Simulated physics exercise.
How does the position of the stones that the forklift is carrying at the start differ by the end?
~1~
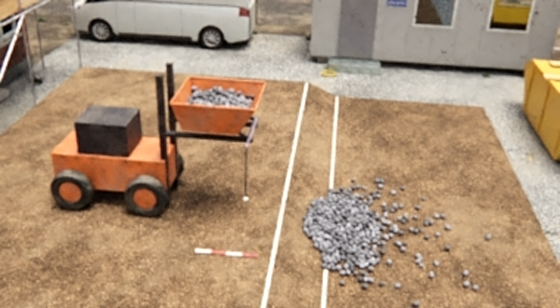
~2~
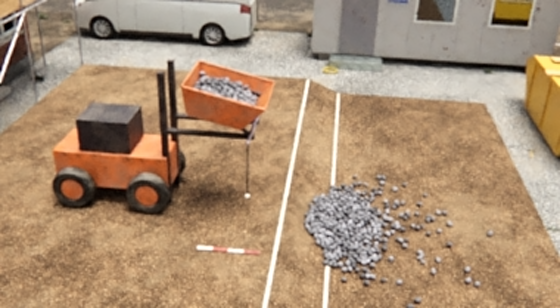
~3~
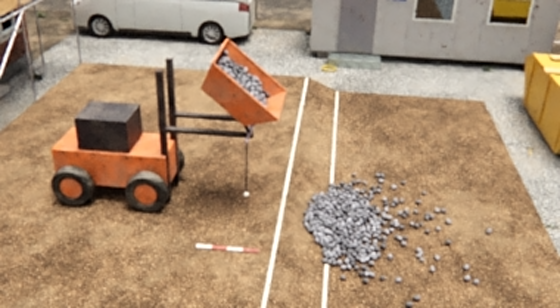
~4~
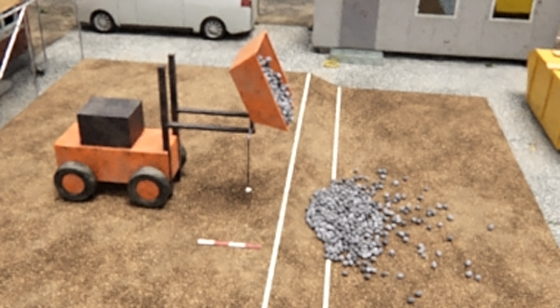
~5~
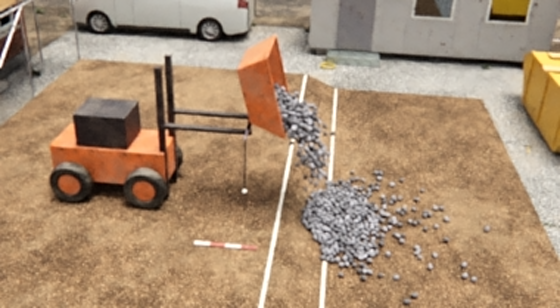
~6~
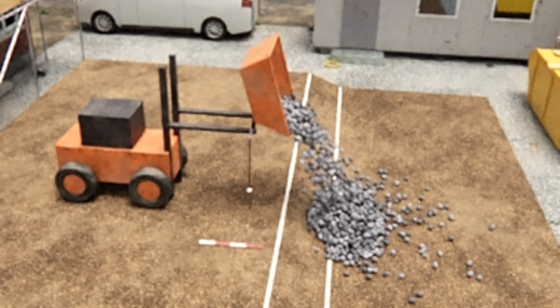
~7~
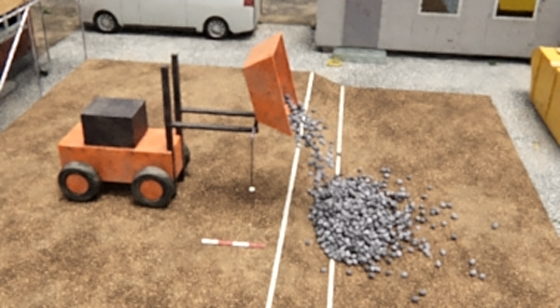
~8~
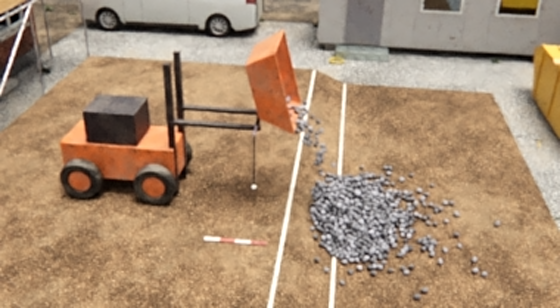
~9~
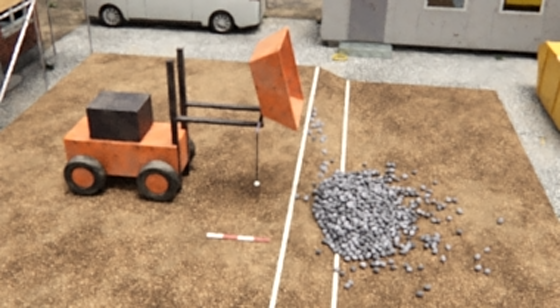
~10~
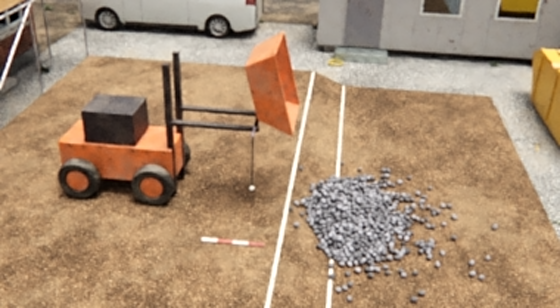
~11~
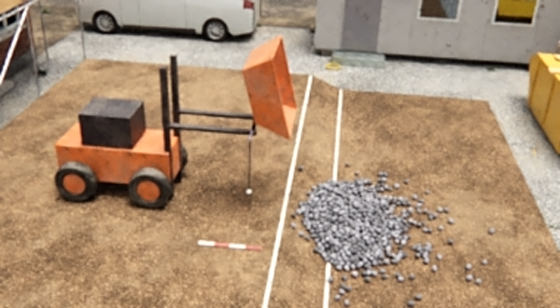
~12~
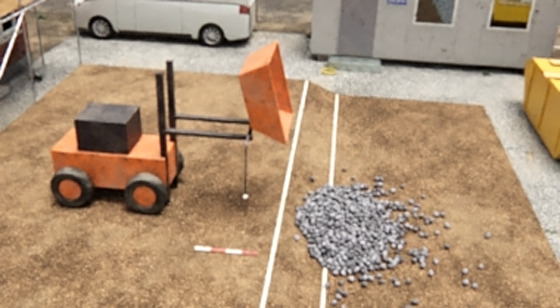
At the start they sit up in the raised orange skip, and by the end they lie lower and further right, on the ground with the heap that was already there.
